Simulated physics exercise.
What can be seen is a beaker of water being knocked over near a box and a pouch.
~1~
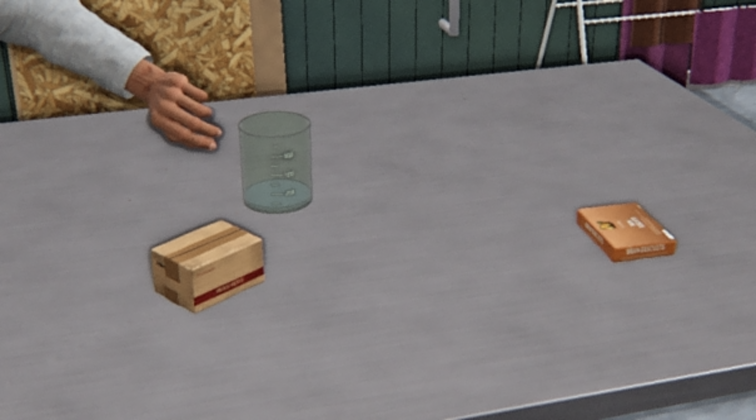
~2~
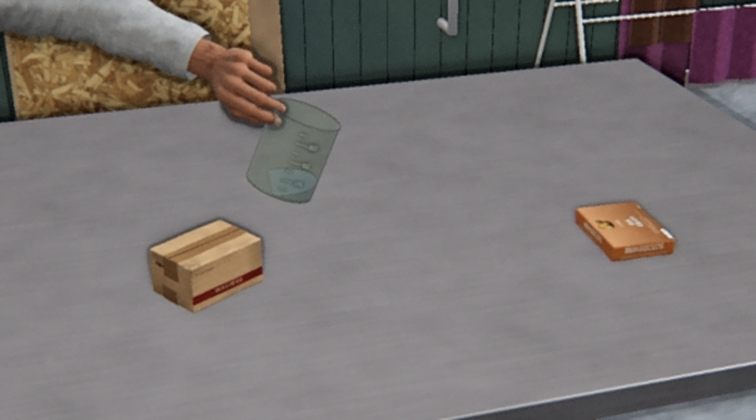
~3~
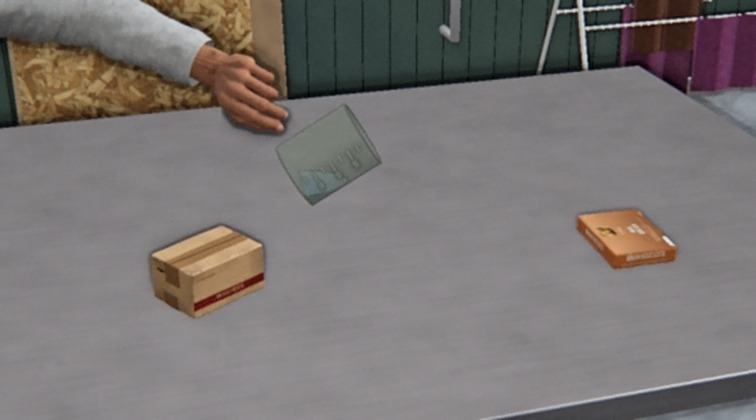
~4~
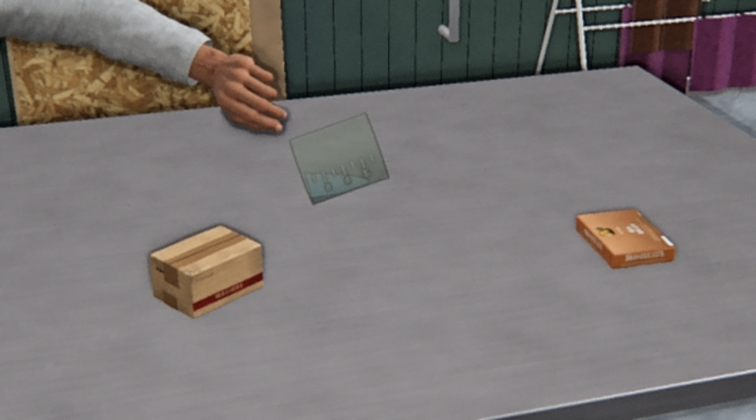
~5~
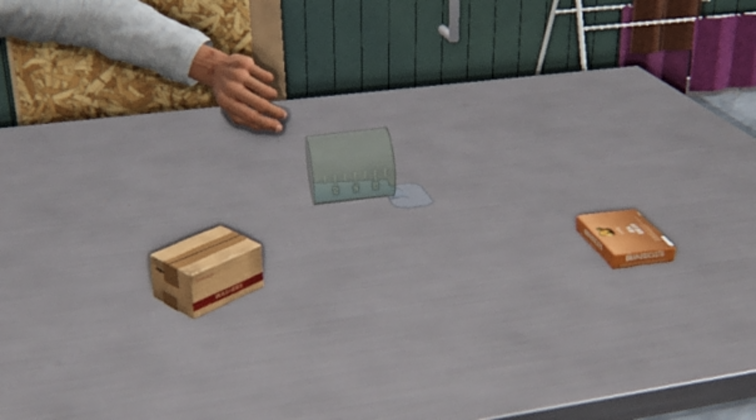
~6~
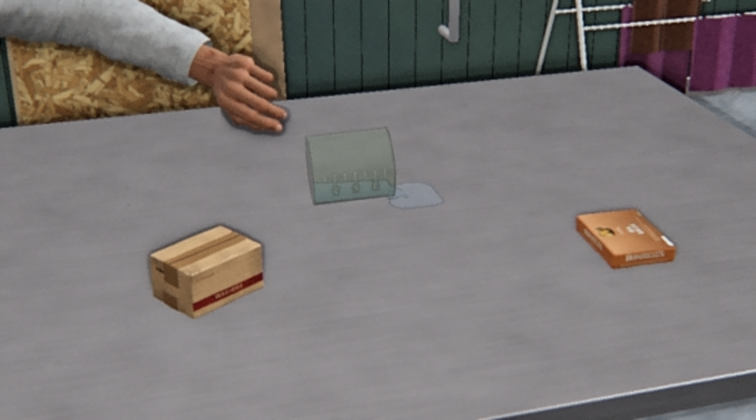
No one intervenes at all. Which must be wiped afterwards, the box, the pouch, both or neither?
Box comes out dry, pouch comes out dry.
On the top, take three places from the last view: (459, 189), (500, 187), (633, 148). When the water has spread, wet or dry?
The first spot ends up inside the spill, the second inside the spill, and the third outside the spill.
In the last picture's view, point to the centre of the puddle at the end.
Centre at roughly (503, 188).
Shortly, the puddle covers about as much as a saucer; the box is still dry; the pouch is still dry.
At the finish, the puddle covers about as much as a saucer; the box is still dry; the pouch is still dry.
